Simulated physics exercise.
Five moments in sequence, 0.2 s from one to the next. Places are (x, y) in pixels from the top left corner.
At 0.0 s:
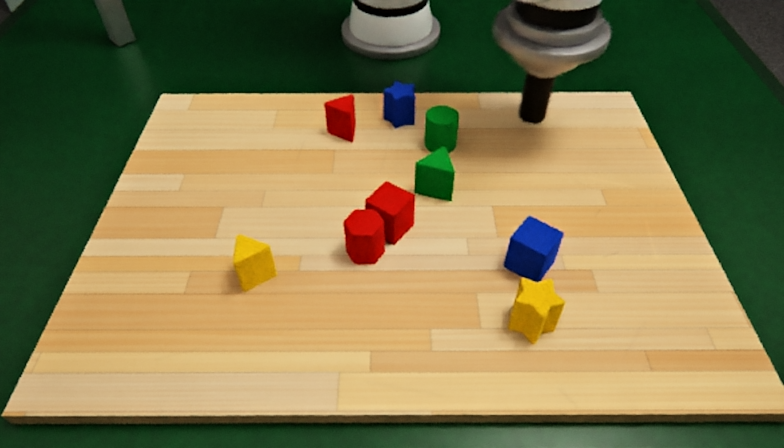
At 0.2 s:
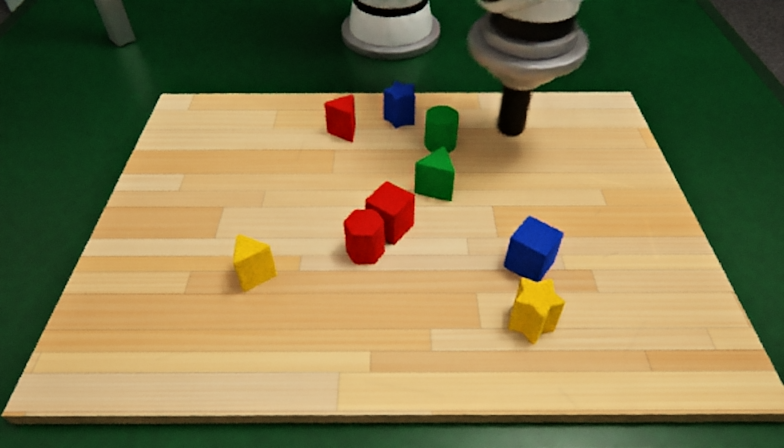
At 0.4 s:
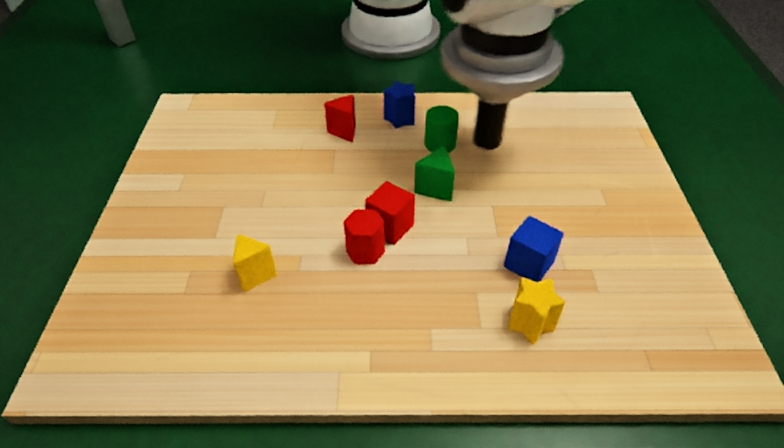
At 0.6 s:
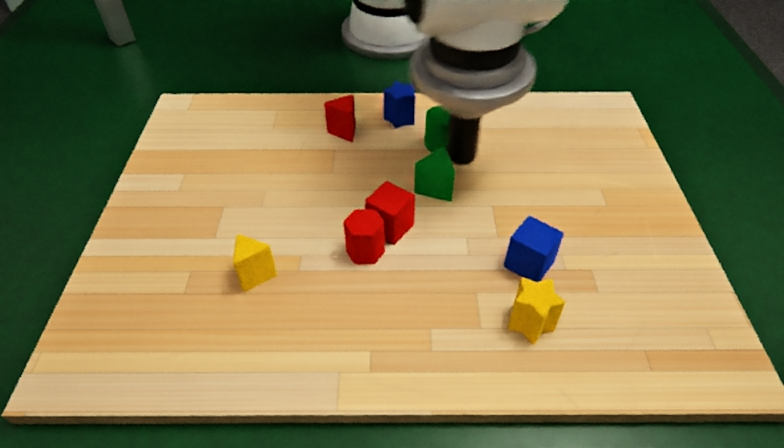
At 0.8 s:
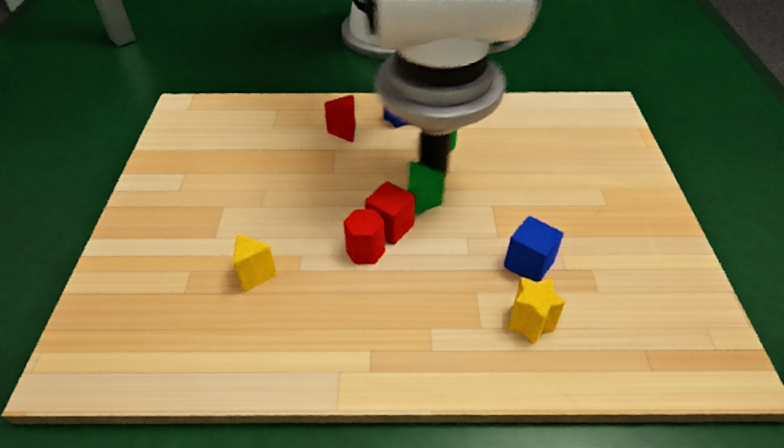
On a wooden board scattered with colored blocks, a robot arm's dark rod moved down and left from the upper right, then nudged the green triangular block slightly toward the red square one.
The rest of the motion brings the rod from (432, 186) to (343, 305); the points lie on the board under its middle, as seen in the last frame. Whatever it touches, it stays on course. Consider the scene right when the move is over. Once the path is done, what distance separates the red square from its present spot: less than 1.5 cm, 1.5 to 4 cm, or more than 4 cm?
Once the path ends, it will sit over 4 cm from where it is now.
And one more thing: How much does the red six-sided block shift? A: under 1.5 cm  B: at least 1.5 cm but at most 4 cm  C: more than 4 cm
C.
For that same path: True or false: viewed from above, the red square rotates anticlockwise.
Verdict: False.
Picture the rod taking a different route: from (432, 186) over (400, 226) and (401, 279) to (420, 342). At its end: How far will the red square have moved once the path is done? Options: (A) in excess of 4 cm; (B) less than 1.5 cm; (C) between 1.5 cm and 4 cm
I choose A.
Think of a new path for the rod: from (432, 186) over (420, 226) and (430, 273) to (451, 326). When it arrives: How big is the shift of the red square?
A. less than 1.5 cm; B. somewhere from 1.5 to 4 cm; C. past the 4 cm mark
B.
On the path given first. One third of the way, rod at (406, 207); red six-sided block at (335, 237); red square at (370, 221), turned 35° clockwise; green triangular piece at (401, 212), turned 20° anticlockwise.
Two thirds of the way, rod at (375, 247); red six-sided block at (287, 256), turned 30° clockwise; red square at (328, 249), turned 55° clockwise; green triangular piece at (363, 256).
At the end, rod at (341, 293); yellow triangular piece at (241, 243), turned 15° anticlockwise; red six-sided block at (263, 259), turned 55° clockwise; red square at (303, 266), turned 80° clockwise; green triangular piece at (318, 305), turned 20° clockwise.
